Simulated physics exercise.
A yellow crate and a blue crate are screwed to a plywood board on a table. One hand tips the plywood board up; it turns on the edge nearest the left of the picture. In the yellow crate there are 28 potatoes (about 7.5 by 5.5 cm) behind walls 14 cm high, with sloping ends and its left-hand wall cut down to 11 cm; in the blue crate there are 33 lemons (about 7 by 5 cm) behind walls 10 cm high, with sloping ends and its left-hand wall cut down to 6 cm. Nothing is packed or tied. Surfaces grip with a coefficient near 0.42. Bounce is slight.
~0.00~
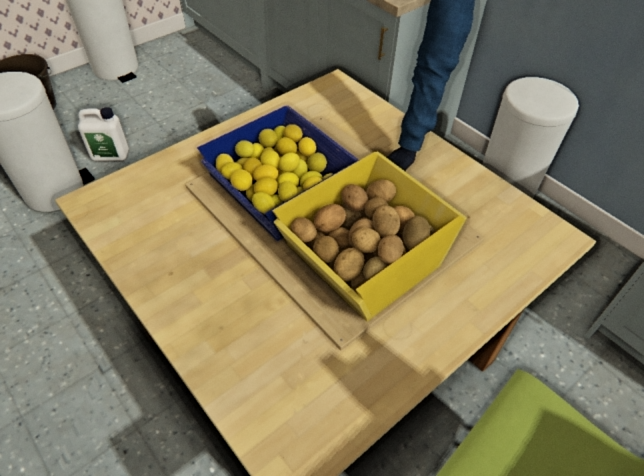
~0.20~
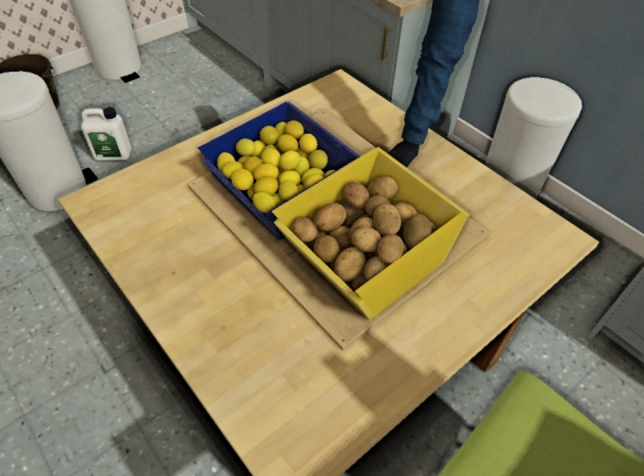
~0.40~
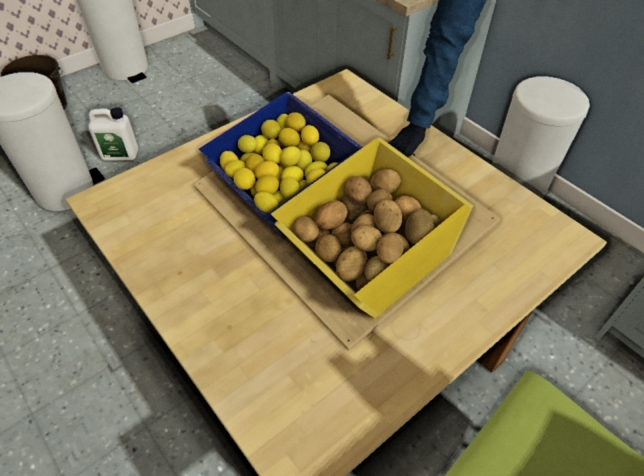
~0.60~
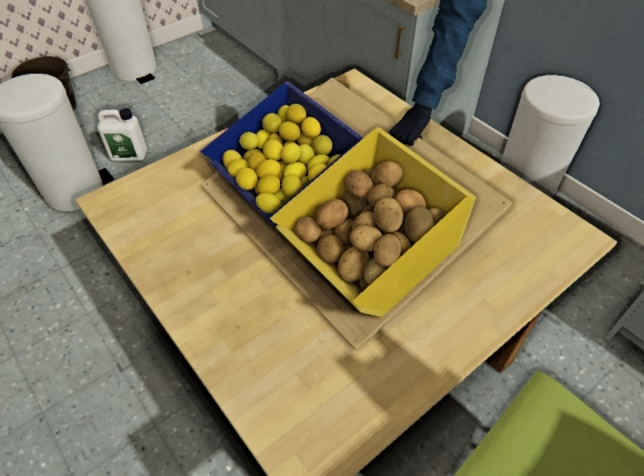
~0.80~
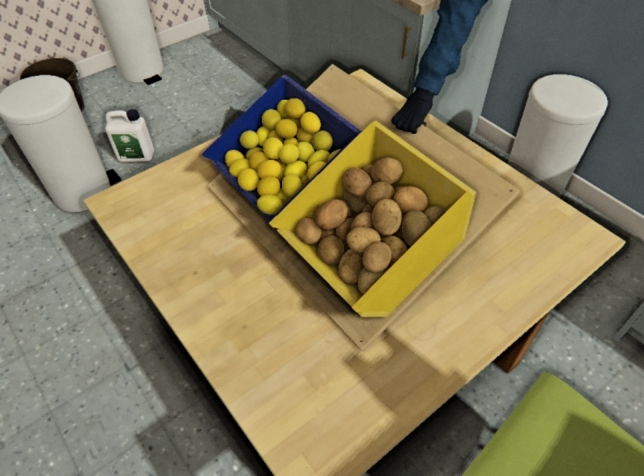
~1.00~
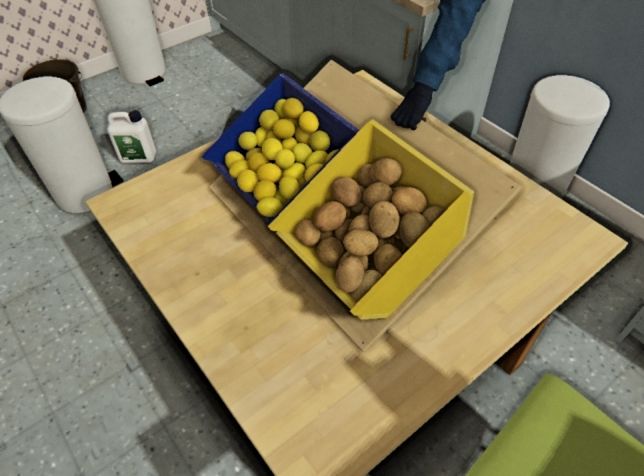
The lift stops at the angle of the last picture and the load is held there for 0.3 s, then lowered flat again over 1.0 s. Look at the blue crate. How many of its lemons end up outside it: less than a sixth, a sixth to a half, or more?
Less than a sixth of the lemons leave the blue crate.
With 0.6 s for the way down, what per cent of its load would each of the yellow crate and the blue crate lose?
Then yellow crate 0, blue crate 0 per cent.
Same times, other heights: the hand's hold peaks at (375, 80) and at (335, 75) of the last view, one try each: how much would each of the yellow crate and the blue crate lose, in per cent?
Yellow crate 20 then 40, blue crate 40 then 60 per cent.
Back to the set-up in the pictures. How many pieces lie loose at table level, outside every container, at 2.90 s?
About 0.
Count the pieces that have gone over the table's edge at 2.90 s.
About 1.
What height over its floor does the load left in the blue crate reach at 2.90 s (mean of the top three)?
Roughly 10 cm high.
After 1.30 s, tilt 27°; the yellow crate is down by 1 of 28 and the blue crate has all 33.
After 1.69 s, tilt 18°; the yellow crate is down by 1 of 28 and the blue crate has all 33.
After 2.22 s, tilt 0°; the yellow crate is down by 1 of 28 and the blue crate has all 33.
Final count (at 2.90 s), the yellow crate is down by 1 of 28 and the blue crate has all 33. Asked share, 0 of 33, 0 per cent.
